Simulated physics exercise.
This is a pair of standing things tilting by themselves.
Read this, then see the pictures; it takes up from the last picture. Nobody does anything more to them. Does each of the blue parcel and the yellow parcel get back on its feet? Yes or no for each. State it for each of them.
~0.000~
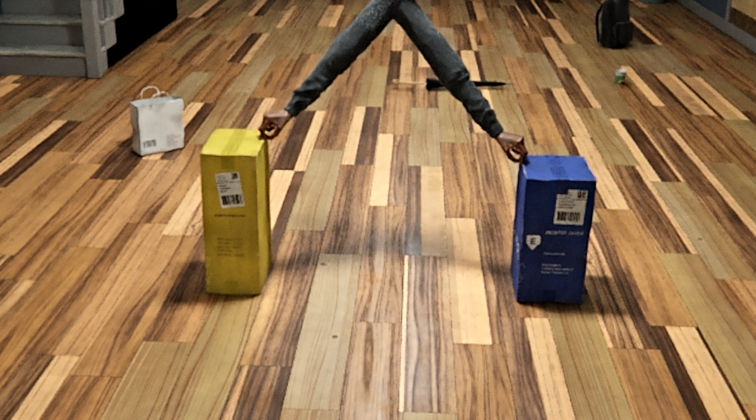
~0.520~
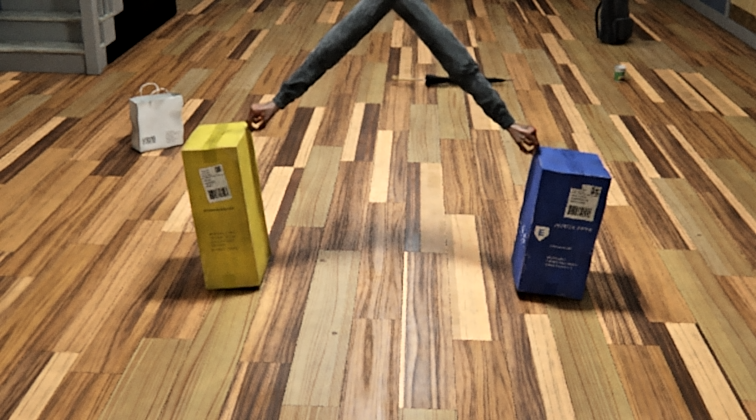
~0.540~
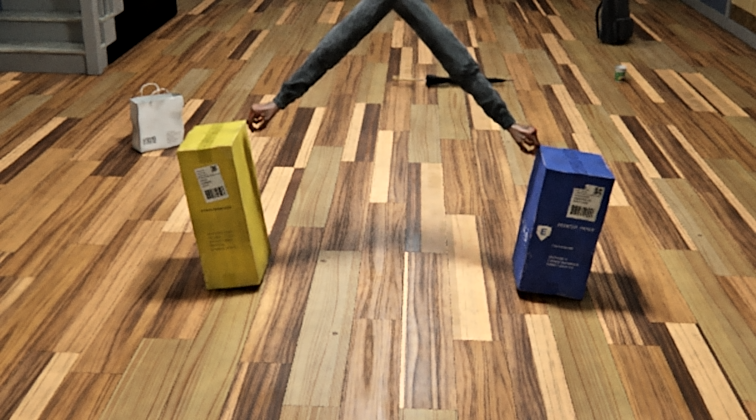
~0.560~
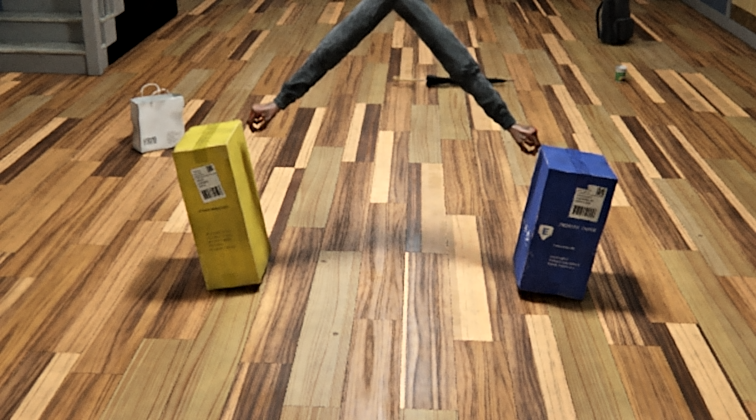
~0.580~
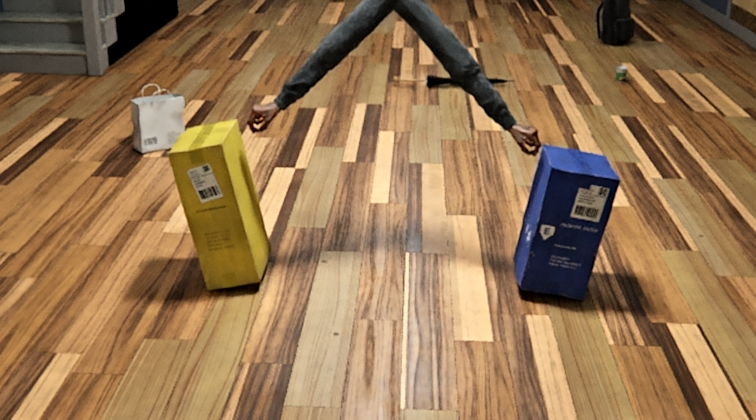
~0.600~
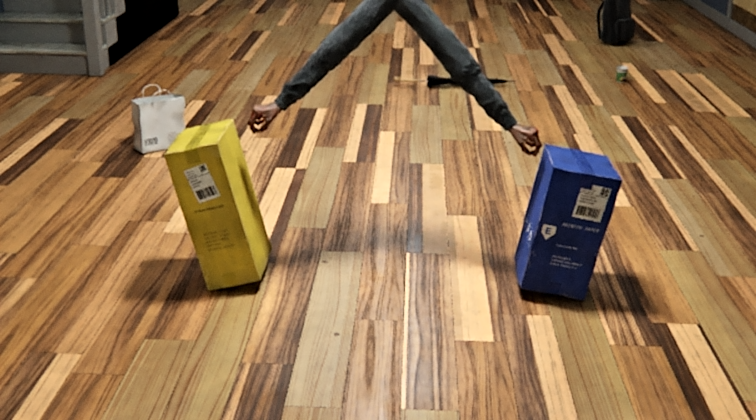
Answers: Blue parcel - yes; yellow parcel - no.
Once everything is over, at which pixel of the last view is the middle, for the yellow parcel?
It ends up around (140, 247).
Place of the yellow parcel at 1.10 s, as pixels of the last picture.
I'd put its middle at about (154, 228).
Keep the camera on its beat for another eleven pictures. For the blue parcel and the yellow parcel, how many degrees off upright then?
They'd lean some 4° and 30° from upright.
By 0.80 s, blue parcel 5° off upright near (559, 224); yellow parcel 29° off upright near (201, 204).
By 0.98 s, blue parcel 4° off upright near (548, 224); yellow parcel 49° off upright near (176, 211).
By 1.10 s, blue parcel upright near (553, 226); yellow parcel 72° off upright near (154, 228).
When it is over (1.7 s), the blue parcel settles on its feet, near (552, 226); the yellow parcel topples, near (140, 247).
